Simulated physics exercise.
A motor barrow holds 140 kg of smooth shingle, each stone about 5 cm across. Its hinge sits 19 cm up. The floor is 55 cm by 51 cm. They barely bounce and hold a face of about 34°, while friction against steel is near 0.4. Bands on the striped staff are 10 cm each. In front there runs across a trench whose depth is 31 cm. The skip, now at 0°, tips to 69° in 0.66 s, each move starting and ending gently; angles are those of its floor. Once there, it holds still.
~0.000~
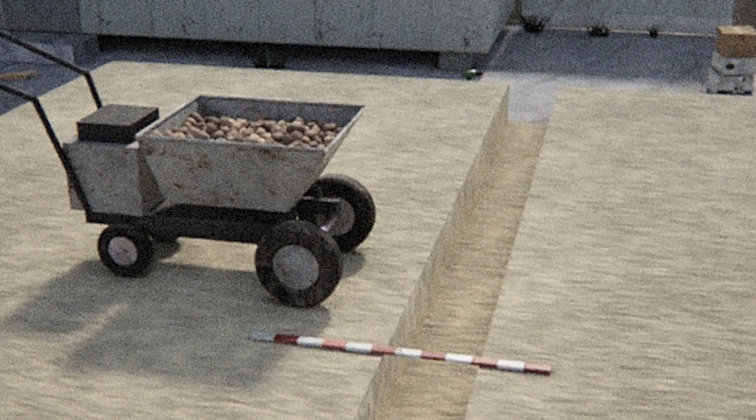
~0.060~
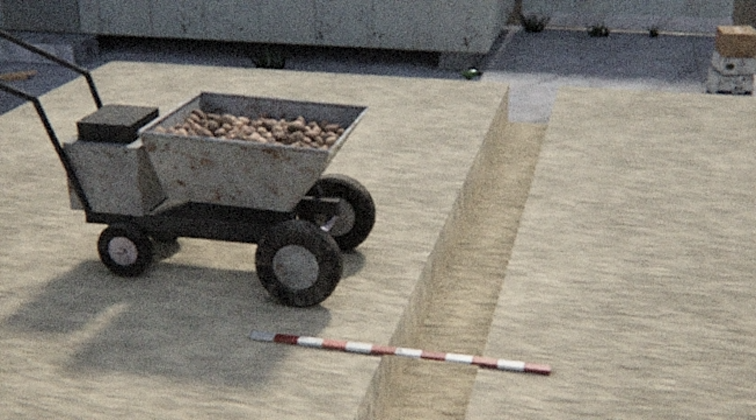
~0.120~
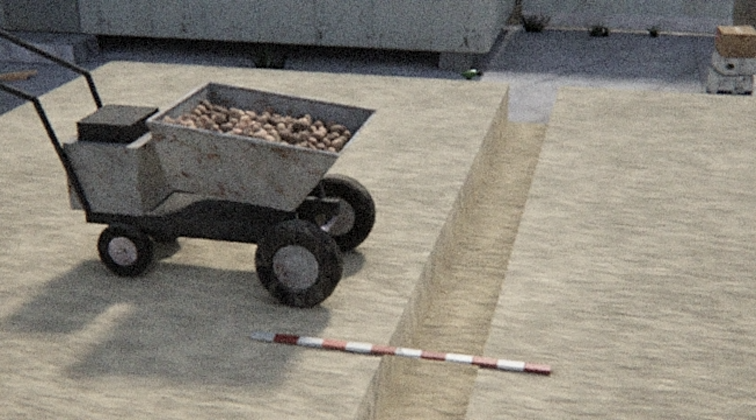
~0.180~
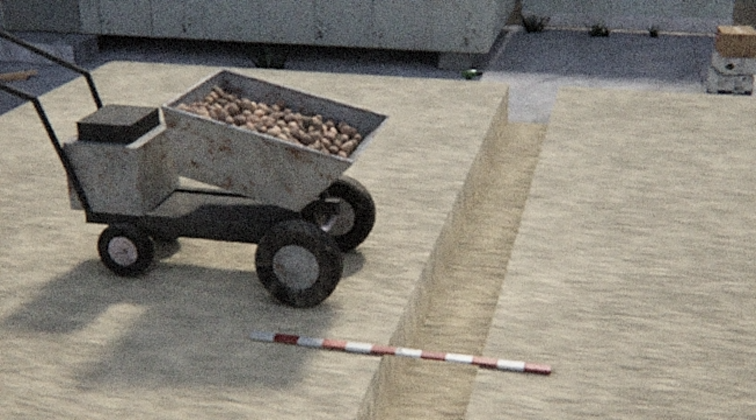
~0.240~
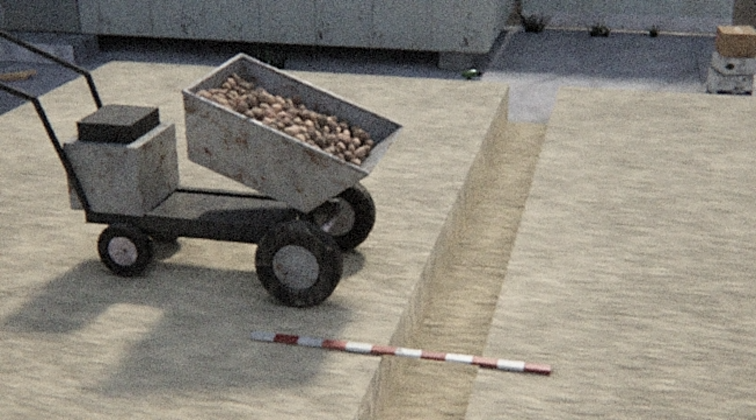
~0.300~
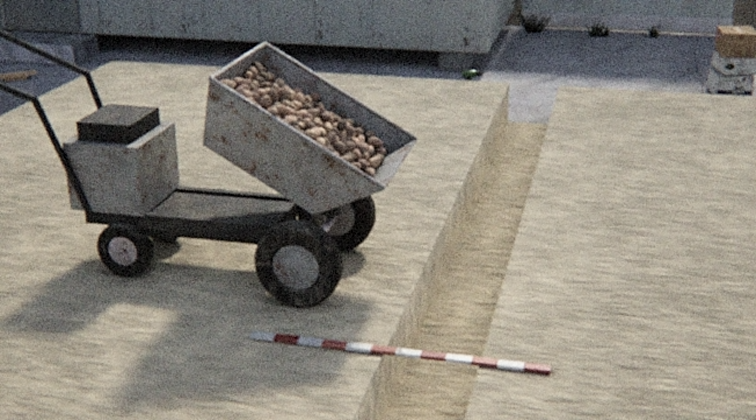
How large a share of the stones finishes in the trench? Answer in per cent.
A share of about 59 per cent.
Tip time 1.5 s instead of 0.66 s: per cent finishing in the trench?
Around 80 per cent would end in the trench.
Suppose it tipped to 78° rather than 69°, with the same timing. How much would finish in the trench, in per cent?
Share in trench: Approx. 60%.
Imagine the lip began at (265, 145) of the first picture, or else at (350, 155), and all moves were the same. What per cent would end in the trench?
I'd expect some 90 per cent, then some 40.
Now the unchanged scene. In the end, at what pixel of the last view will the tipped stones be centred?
About (487, 330).
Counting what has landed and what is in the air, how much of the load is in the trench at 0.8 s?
By that point it's something like 20 in a hundred.
After 0.5 s the floor is at 59°; 100 % in the skip; the foremost stones are at (414, 210).
After 0.8 s the floor is at 69°; 74 % in the skip, 22 % in the trench, 4 % past the trench; the foremost stones are at (519, 295).
After 1.1 s the floor is at 69°; 24 % in the skip, 35 % in the trench, 41 % past the trench; the foremost stones are at (699, 315).
After 3.1 s the floor is at 69°; 0 % in the skip, 59 % in the trench, 41 % past the trench; the foremost stones are past the picture's edge.
